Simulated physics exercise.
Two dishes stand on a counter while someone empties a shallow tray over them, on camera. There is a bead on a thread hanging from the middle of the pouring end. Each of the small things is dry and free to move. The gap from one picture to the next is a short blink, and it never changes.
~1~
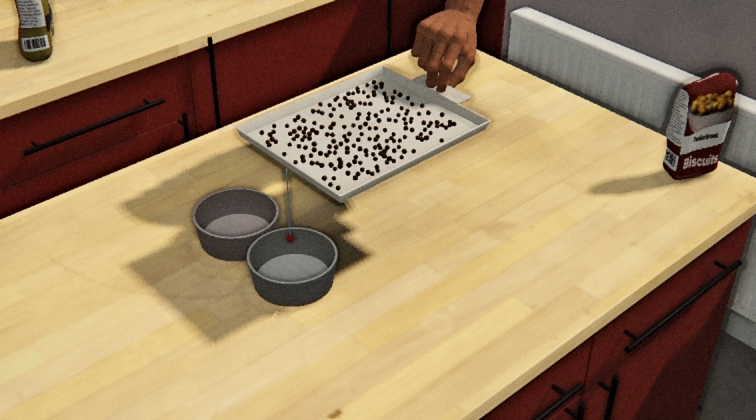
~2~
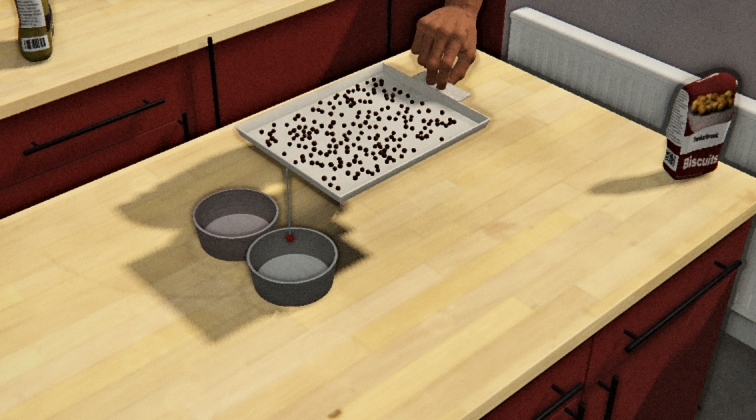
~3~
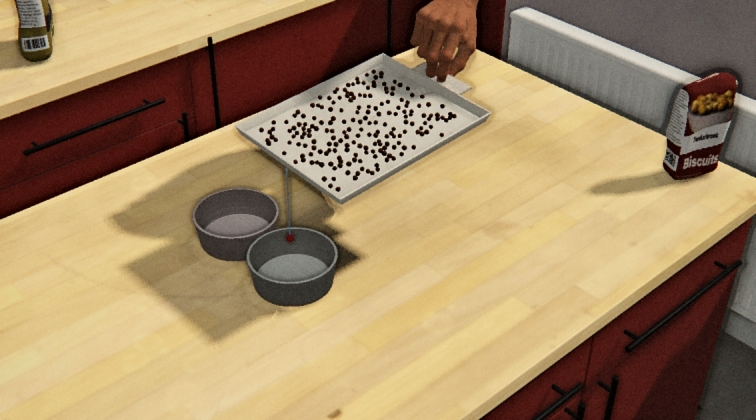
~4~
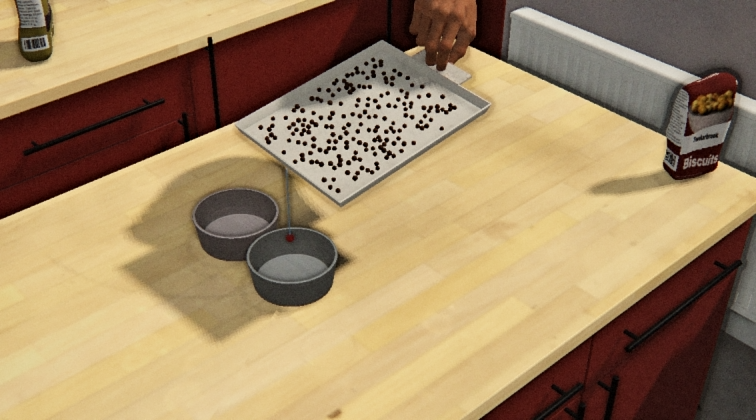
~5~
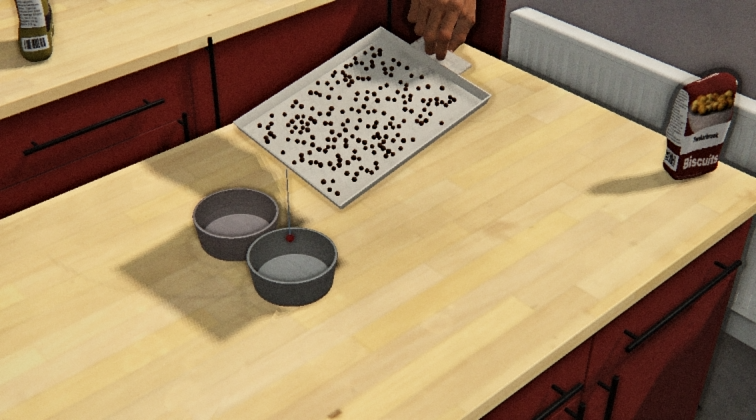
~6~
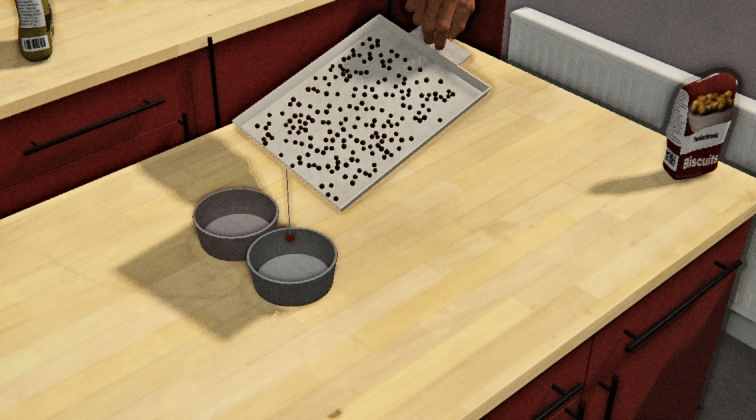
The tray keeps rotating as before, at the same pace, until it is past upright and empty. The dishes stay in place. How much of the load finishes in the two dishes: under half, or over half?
A lesser share is caught.
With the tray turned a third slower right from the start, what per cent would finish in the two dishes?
I'd say 20 percent or thereabouts.
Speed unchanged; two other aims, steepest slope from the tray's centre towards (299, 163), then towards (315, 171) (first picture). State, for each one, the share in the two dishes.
50 % and 40 %.
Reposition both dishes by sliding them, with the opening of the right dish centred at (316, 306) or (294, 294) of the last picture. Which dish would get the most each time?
In the first try it's the one on the right, and in the second it's the one on the right.
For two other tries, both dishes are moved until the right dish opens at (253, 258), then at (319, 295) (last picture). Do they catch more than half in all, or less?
First try: Lower than half; second try: Higher than half.
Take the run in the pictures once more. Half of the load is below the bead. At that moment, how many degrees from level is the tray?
About 85 degrees.
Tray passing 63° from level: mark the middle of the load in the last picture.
Roughly (329, 206).
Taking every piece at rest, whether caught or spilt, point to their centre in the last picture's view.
Somewhere around (333, 324) in the final view.
Soon after the last picture, tray tipped steeply; about two thirds on the tray; a stray few in the right dish; a small part outside both; about a quarter in the air.
A little later, tray tipped past a quarter turn; a stray few on the tray; a small part in the right dish; most outside both; a small part in the air.
Later still, tray tipped past a quarter turn; a small part in the right dish; most outside both.
At rest, tray tipped past a quarter turn; a small part in the right dish; none in the left dish; most outside both.
